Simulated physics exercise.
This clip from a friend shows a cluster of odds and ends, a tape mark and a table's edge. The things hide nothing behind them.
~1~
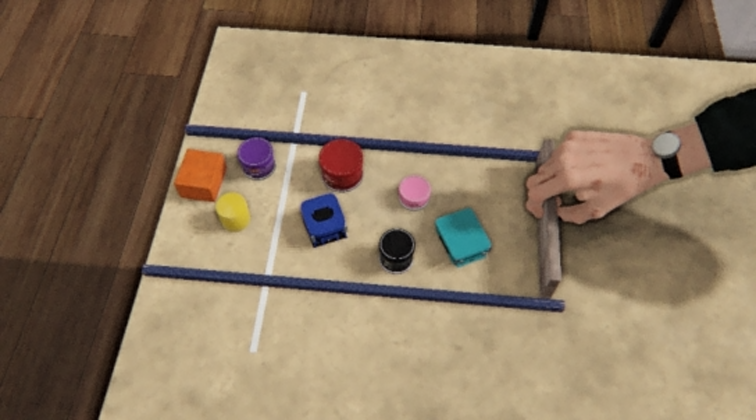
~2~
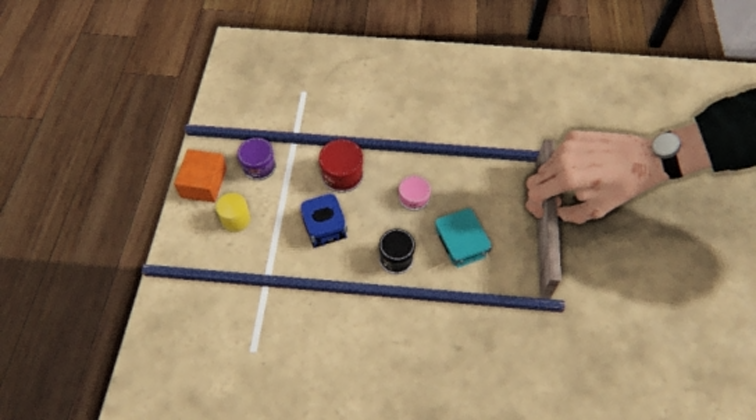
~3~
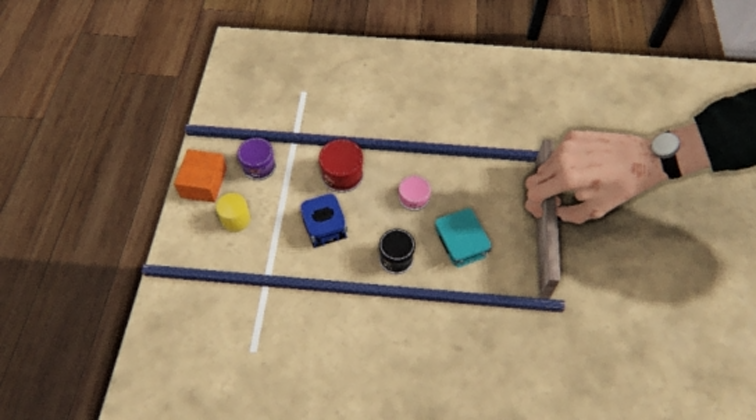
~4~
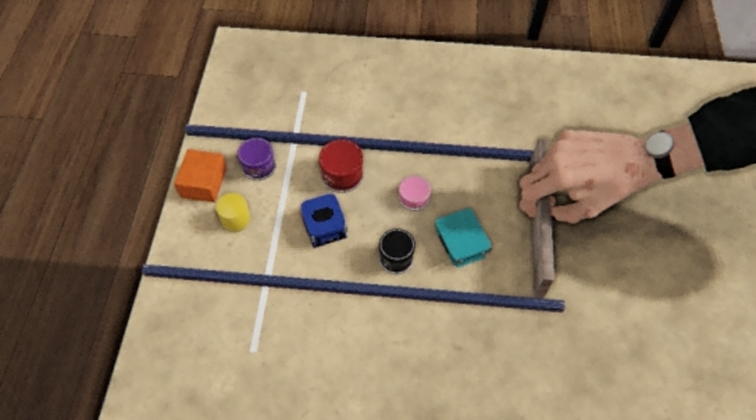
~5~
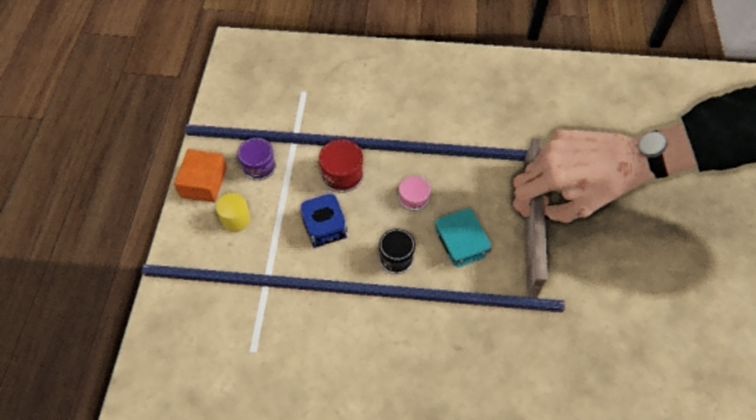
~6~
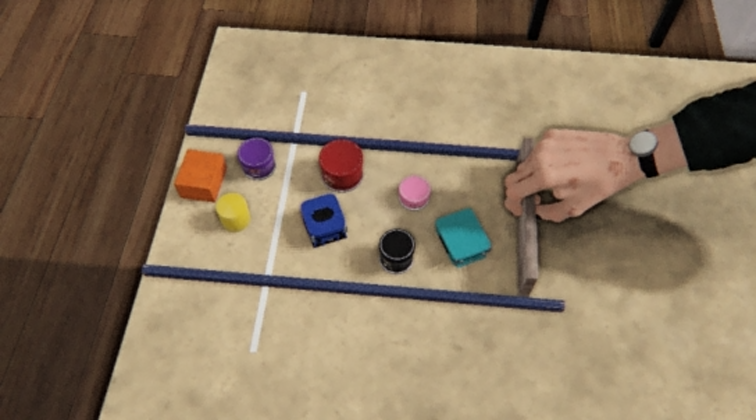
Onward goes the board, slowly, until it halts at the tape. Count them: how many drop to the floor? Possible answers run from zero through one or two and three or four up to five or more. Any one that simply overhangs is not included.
Well, nothing drops off the table this time.
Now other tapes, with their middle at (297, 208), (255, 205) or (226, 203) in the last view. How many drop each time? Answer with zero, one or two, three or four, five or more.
Zero; one or two; just one or two.
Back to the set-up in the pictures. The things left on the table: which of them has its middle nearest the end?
Result - foremost is the orange block.
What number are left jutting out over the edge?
That adds up to 0.
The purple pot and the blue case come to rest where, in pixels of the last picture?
(230, 159), and the other (222, 210).
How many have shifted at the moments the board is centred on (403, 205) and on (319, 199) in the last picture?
At the first point the count is 3, at the second it's 6.
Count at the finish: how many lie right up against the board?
Looks like 4 of them, all told.
Early on, none off yet; orange block at rest near (201, 176); yellow lid at rest near (234, 213); purple pot at rest near (257, 159).
Finally, the number that fall off is zero.
